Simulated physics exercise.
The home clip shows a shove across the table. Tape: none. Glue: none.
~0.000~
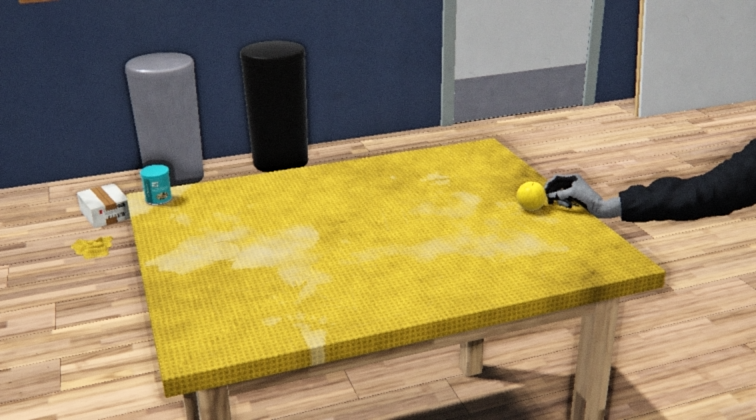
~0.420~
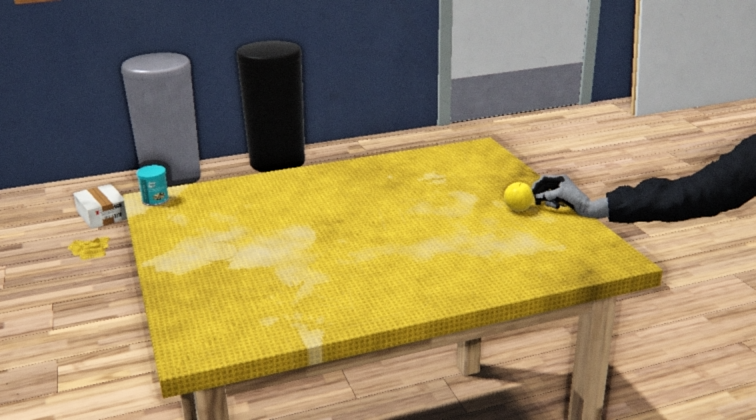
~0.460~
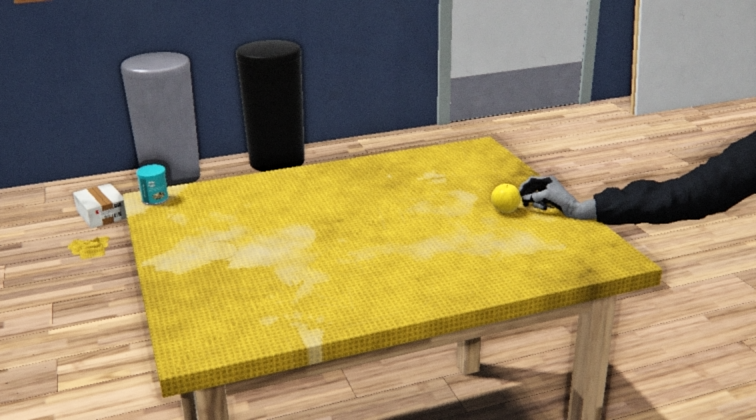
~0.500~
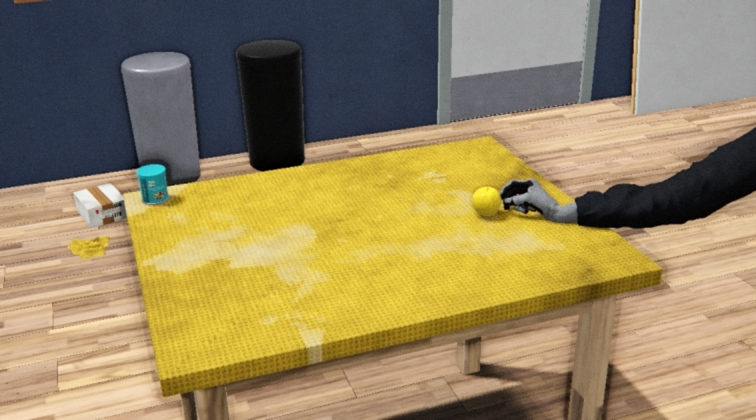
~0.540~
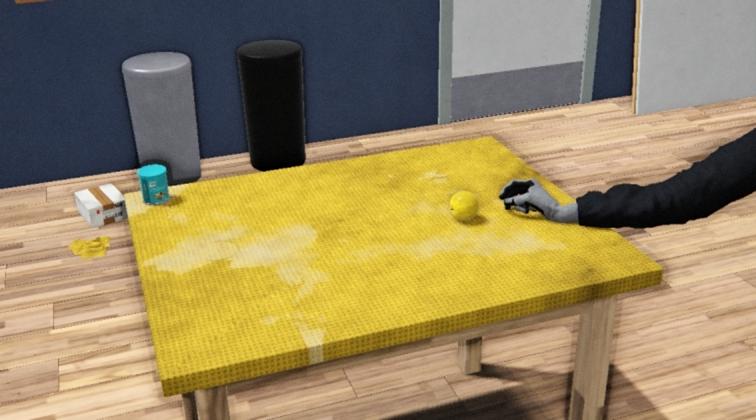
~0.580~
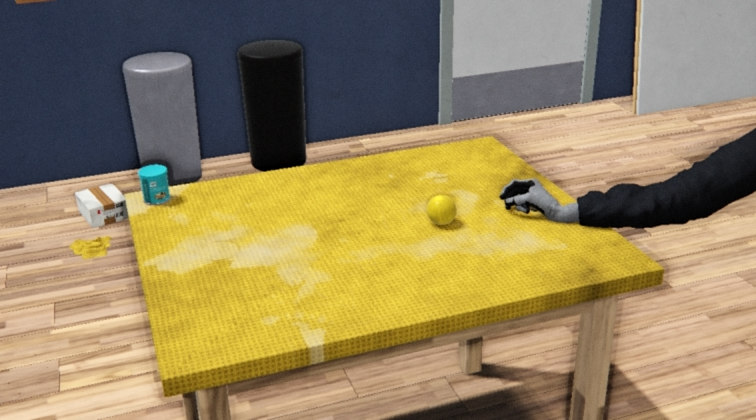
At the start, a gray hand in a dark sleeve touches a round yellow fruit near the right side of a yellow table. The hand pushes the fruit leftward across the surface, then stays back as the fruit separates from the fingers and moves farther left and slightly toward the viewer.
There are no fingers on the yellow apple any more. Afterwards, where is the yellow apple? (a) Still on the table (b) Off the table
b, off the table.
After 0.98 s, yellow apple shifted well along near (200, 254).
After 1.48 s, yellow apple now off the table.
In the end (1.9 s), off the table, yellow apple.
